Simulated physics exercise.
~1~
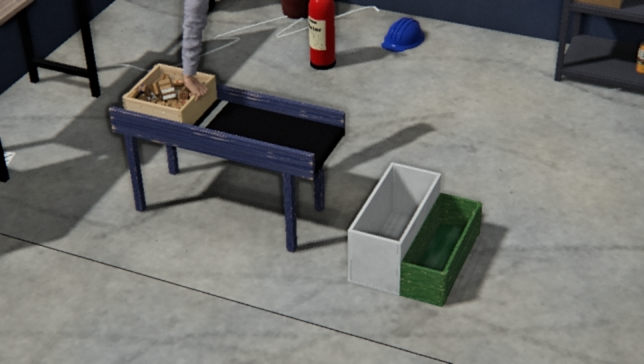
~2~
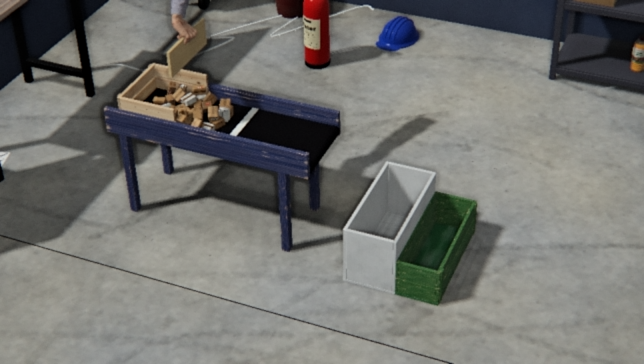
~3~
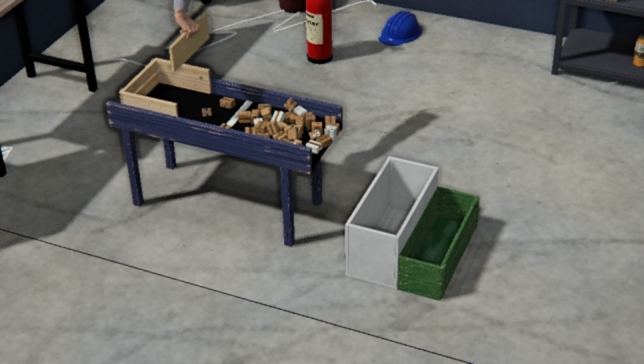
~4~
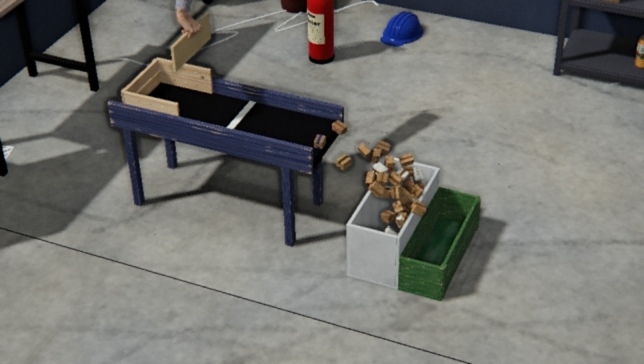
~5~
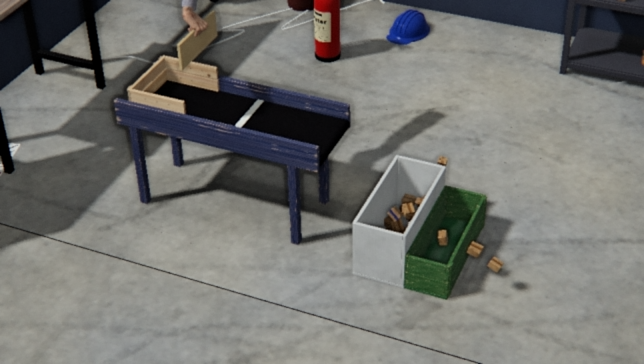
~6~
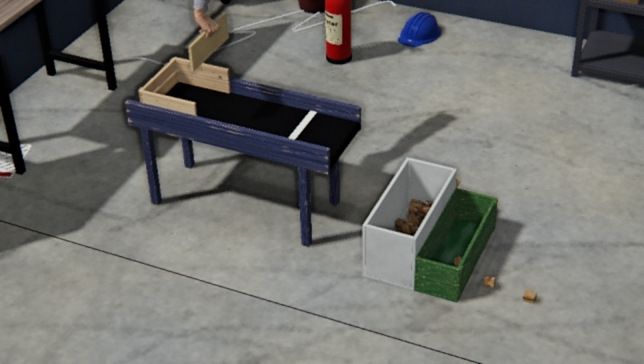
Hand lifting a wooden gate, letting small parcels ride a belt rightward and tumble mostly into a white tote, two landing beyond the green box.
